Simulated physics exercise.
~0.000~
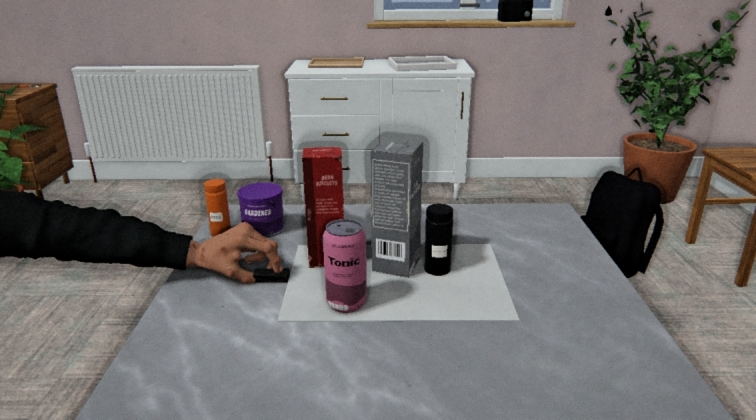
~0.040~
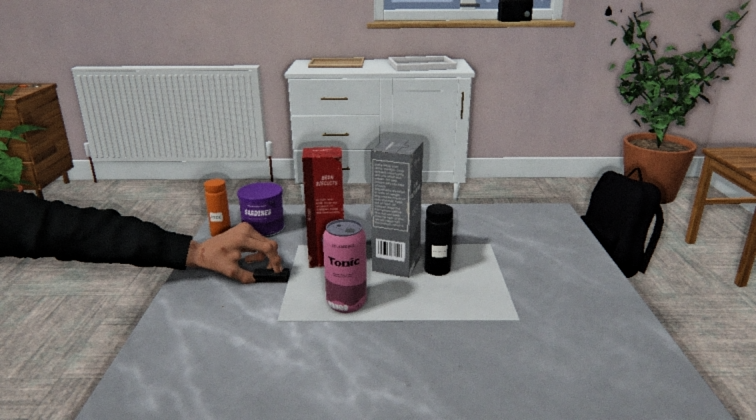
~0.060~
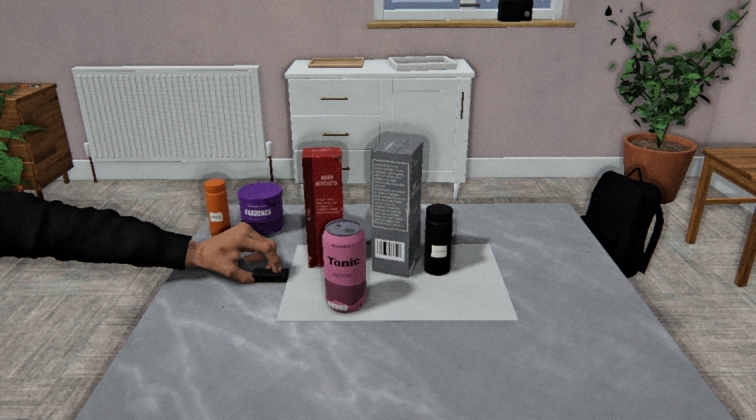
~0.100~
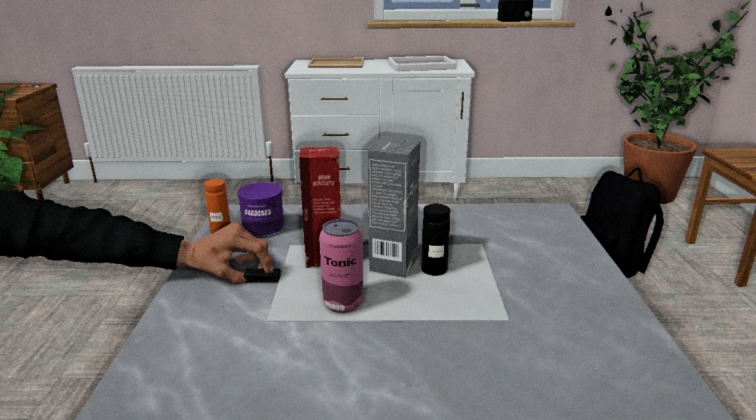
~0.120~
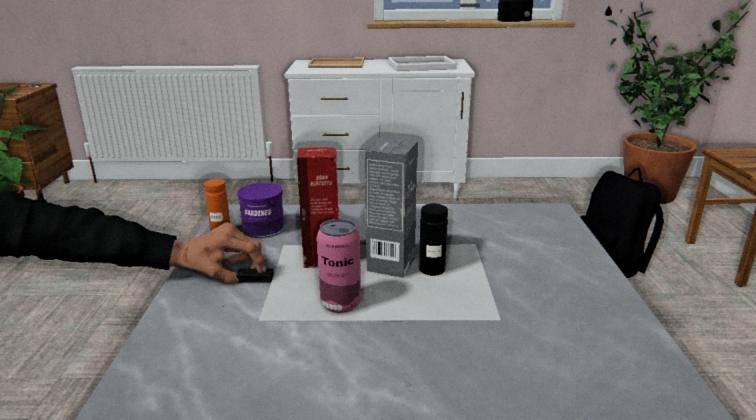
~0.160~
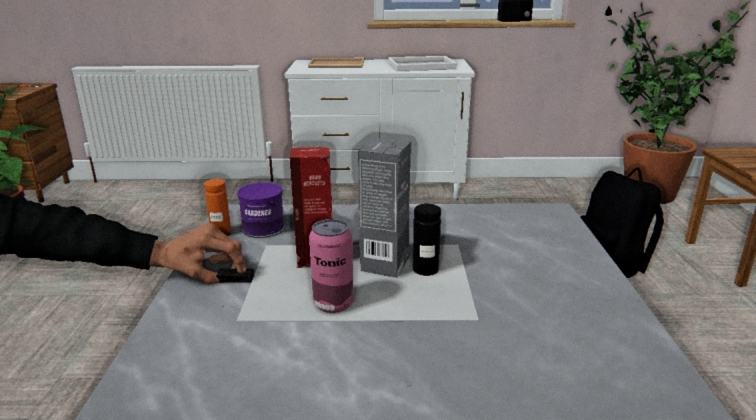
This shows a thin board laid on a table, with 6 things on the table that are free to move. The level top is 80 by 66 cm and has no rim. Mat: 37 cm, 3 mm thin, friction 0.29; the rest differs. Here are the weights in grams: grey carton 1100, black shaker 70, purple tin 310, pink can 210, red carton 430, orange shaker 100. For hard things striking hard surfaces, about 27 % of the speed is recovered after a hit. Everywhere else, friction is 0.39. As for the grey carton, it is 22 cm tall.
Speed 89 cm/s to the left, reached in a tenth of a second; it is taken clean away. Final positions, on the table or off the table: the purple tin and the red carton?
Purple tin - on, red carton - off.
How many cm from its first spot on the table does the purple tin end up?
About 0 cm.
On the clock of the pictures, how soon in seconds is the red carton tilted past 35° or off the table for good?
Somewhere about 0.5 s.
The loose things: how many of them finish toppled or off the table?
4.
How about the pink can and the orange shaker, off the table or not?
The pink can finishes off the table; the orange shaker ends on the table.
Around 0.56 s, 42 cm of pull; pink can and red carton now off the table; grey carton shifted 32 cm; black shaker shifted 32 cm.
Around 0.86 s, 69 cm of pull; grey carton and black shaker now off the table.
Finally (2.7 s), off the table, grey carton, black shaker, pink can and red carton; the other 2 still in place (within 6 cm). Final places as that camera would see them, purple tin near (262, 210).
